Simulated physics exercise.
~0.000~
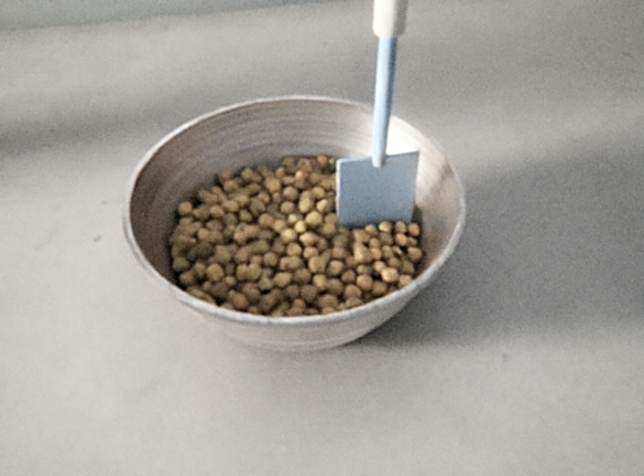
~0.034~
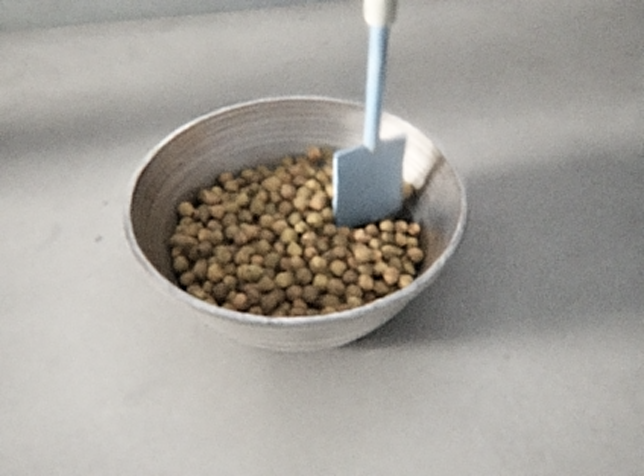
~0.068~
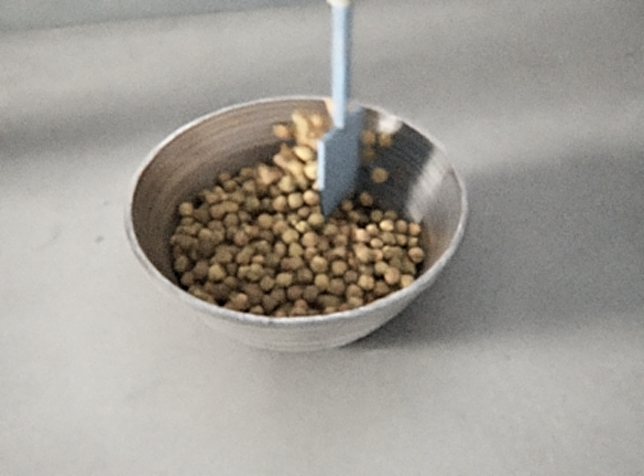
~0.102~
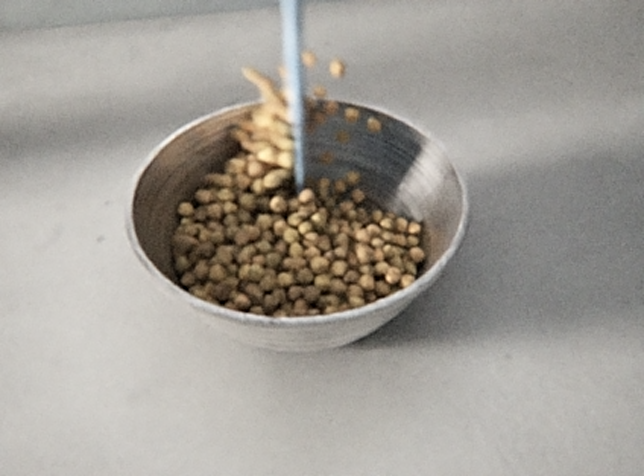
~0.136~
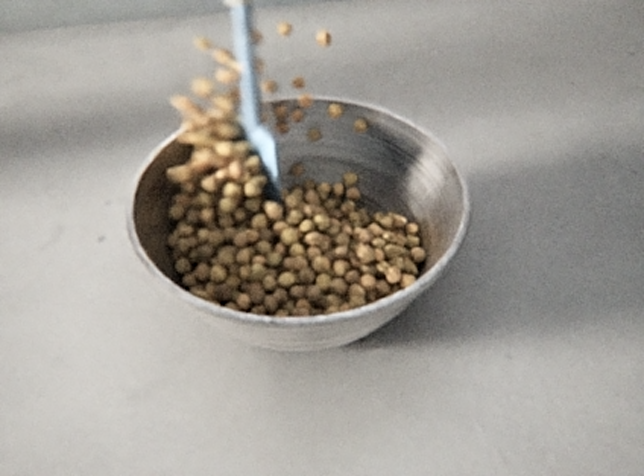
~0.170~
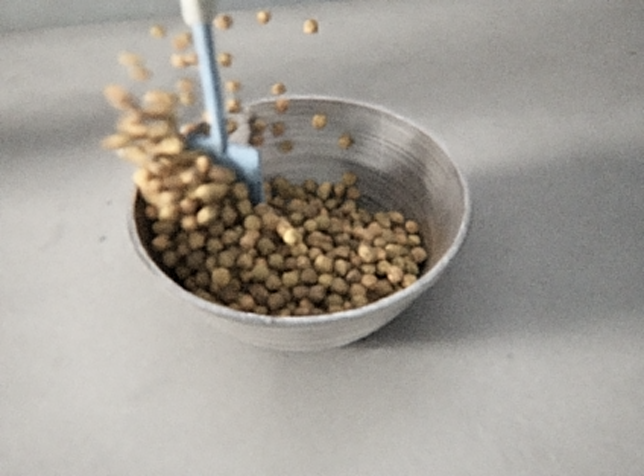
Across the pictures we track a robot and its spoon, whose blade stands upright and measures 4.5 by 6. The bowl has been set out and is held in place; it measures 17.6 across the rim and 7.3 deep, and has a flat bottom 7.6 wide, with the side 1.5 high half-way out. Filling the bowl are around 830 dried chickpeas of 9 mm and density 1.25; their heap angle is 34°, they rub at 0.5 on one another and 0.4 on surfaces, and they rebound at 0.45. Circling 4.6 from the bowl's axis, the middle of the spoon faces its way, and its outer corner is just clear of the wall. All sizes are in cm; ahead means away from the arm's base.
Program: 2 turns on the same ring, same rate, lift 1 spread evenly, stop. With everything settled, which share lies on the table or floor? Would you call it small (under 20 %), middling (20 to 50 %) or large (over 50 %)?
I would call it middling.
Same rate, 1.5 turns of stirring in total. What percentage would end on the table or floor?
Roughly 30 per cent.
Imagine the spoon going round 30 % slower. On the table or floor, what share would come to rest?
I'd expect about 20 %.
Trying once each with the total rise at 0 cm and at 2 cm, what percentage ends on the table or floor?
First try about 40 per cent, second about 25 per cent.
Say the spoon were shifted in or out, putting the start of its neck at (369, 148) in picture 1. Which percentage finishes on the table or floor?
About 40 percent ends up on the table or floor.
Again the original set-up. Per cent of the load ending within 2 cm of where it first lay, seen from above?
Roughly 40 per cent.
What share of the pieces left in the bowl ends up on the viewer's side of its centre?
Roughly 50 percent of it.
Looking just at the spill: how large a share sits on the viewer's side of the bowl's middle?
Result: Roughly 60 %.
After 0.40 s, 8° round, highest piece 10 above the table; 644 in the bowl, 95 on the table or floor, 88 in flight or on the tool.
After 0.63 s, 230° round, highest piece 10 above the table; 582 in the bowl, 223 on the table or floor, 22 in flight or on the tool.
After 0.94 s, 0° round, highest piece 5 above the table; 567 in the bowl, 260 on the table or floor.
After 1.64 s, 0° round, highest piece 5 above the table; 567 in the bowl, 260 on the table or floor.
At rest, 567 in the bowl, 260 on the table or floor. That is 31 % on the table or floor.
